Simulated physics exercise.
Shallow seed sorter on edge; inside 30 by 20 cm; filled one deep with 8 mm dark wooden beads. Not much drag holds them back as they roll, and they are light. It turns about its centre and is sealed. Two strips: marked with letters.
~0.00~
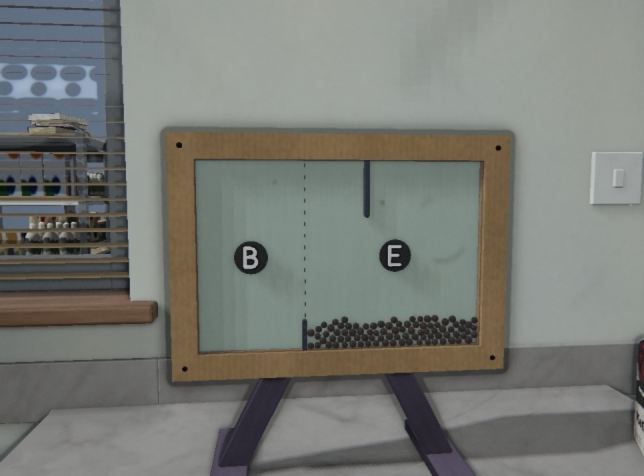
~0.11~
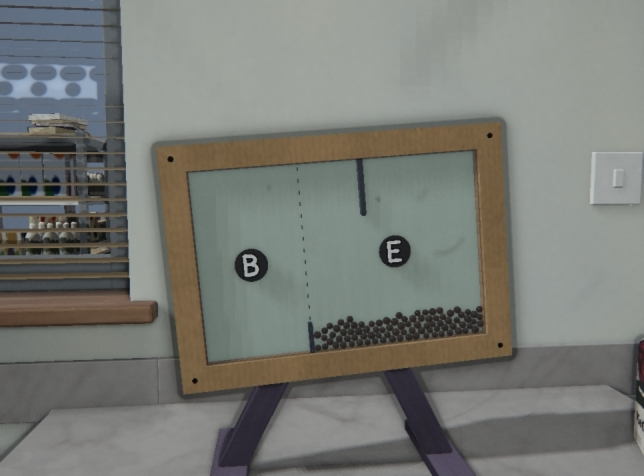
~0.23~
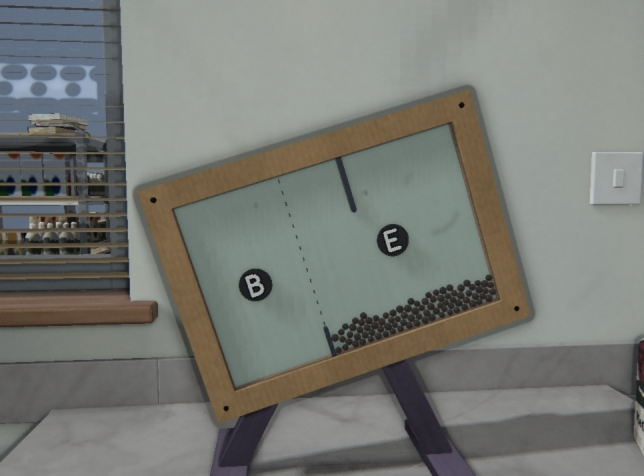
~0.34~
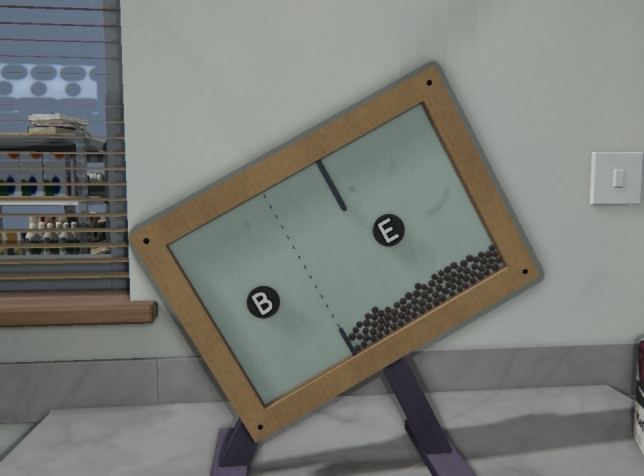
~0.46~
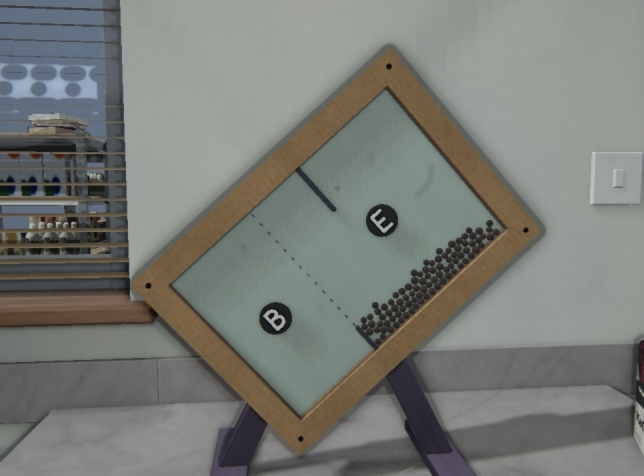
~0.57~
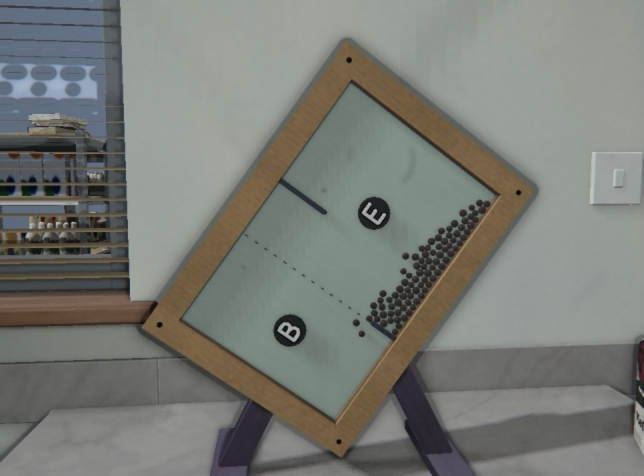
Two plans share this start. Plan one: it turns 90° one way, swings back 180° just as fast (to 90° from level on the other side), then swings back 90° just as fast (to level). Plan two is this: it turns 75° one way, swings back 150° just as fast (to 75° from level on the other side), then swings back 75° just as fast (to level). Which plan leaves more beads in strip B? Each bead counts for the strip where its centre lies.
Result: The plan described later.
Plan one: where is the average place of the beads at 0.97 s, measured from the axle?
Right by about 4 cm and below by about 8 cm.
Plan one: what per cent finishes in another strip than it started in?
15 %.
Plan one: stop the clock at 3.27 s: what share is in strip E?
It works out at roughly 85 %.
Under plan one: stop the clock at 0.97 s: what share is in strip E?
About 35 percent.
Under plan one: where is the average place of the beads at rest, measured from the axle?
Right: About 7 cm; below: About 8 cm.
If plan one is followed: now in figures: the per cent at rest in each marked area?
Strip B: 15; strip E: 85.
Plan one. At 0.97 s, it stands 90° anticlockwise; the beads' middle is 4 cm right of and 8 cm below the centre; B 65 %, E 35 %.
After 3.27 s, it stands 45° clockwise; the beads' middle is 4 cm right of and 11 cm below the centre; B 15 %, E 85 %.
After 3.76 s, it stands level; the beads' middle is 10 cm right of and 7 cm below the centre; B 15 %, E 85 %.
Settled by 4.8 s, it stands level; B 15 %, E 85 %.
Plan two would end with B 25 %, E 75 %.
